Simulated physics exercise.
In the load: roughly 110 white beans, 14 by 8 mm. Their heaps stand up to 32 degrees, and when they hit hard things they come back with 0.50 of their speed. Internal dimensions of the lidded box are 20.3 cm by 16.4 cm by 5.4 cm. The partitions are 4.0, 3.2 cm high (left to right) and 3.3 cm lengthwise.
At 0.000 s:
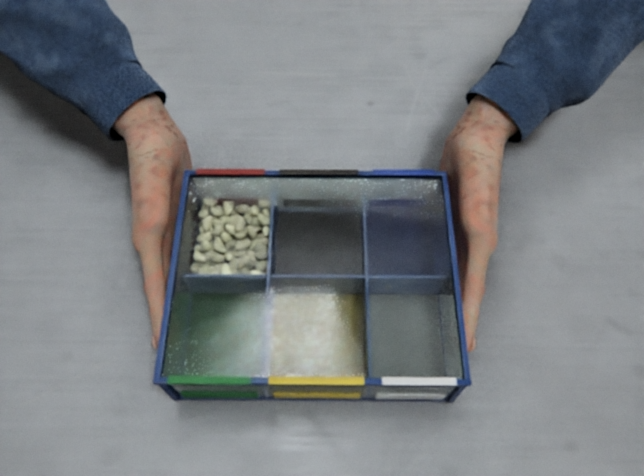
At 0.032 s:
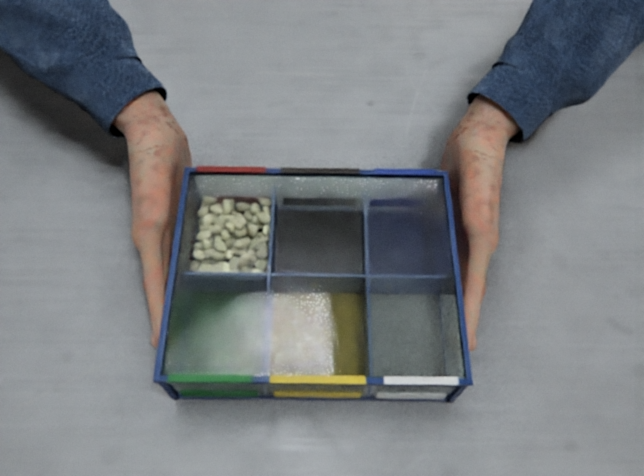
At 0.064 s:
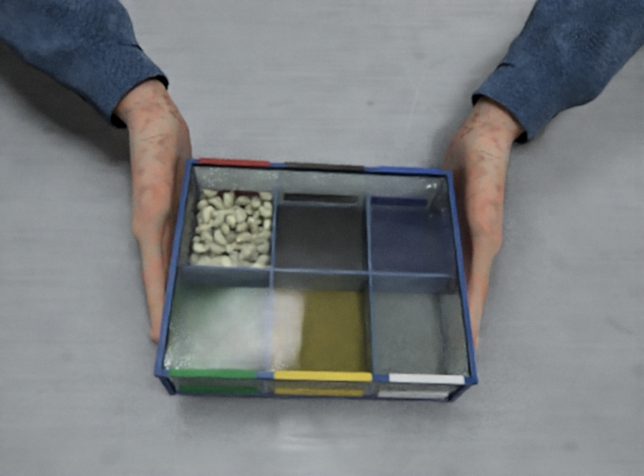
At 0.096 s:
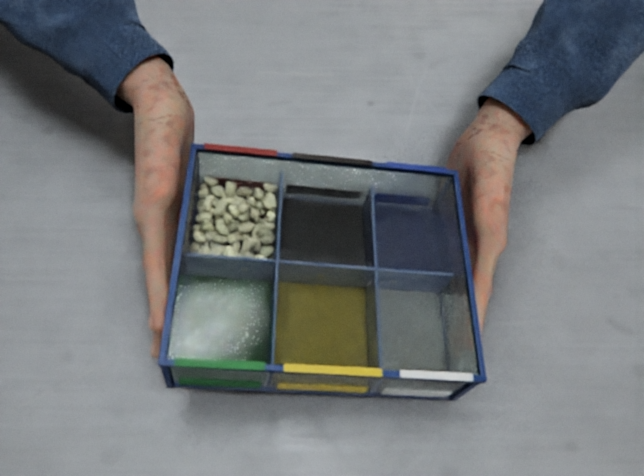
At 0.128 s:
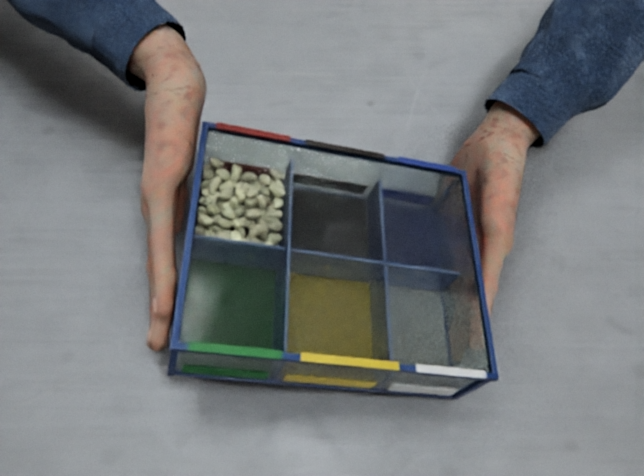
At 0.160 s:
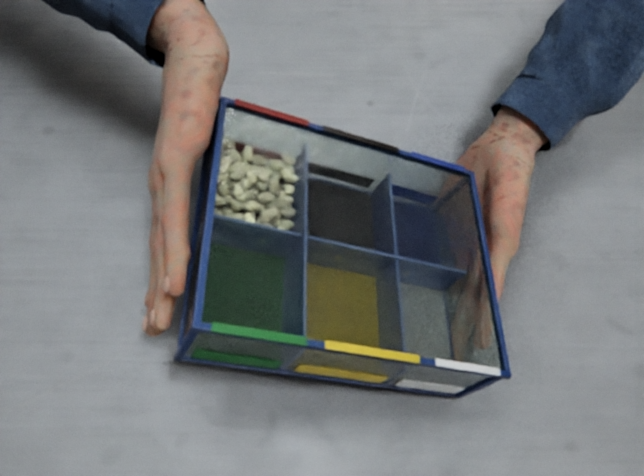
At first, two hands hold a clear-lidded, six-compartment box nearly level, with white beans in the red-marked back-left section and a pale glare across the front. The hands then tilt the box increasingly, its left side lifting, as the glare slides left and vanishes and the beans remain in their section.
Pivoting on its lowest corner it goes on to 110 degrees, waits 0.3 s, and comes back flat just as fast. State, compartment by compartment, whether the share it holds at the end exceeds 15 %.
Red: Exceeds; blue: Does not exceed; green: Does not exceed; yellow: Does not exceed; white: Does not exceed; black: Does not exceed.
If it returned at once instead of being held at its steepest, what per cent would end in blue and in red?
Result - blue: 10 %; red: 80 %.
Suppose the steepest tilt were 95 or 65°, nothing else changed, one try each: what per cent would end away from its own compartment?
Around 10 and 15 in a hundred, respectively.
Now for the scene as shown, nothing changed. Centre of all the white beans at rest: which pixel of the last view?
I'd say roughly (255, 241).
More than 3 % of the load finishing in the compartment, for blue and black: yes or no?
Blue: True; black: True.
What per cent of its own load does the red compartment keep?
80 per cent, roughly.
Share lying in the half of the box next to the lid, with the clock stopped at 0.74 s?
Around 80 in a hundred, give or take.
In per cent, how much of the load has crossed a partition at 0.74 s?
About 10 percent.
Then, at 0.74 s, tilt 110 degrees; red 90 %, blue 10 %.
Then, at 1.13 s, tilt 65 degrees; red 90 %, blue 10 %, white 5 %.
After 1.61 s, tilt 0 degrees; red 80 %, blue 10 %, white 5 %, black 5 %.
By 2.0 s all is still; red 80 %, blue 10 %, green 0 %, yellow 0 %, white 5 %, black 5 %.
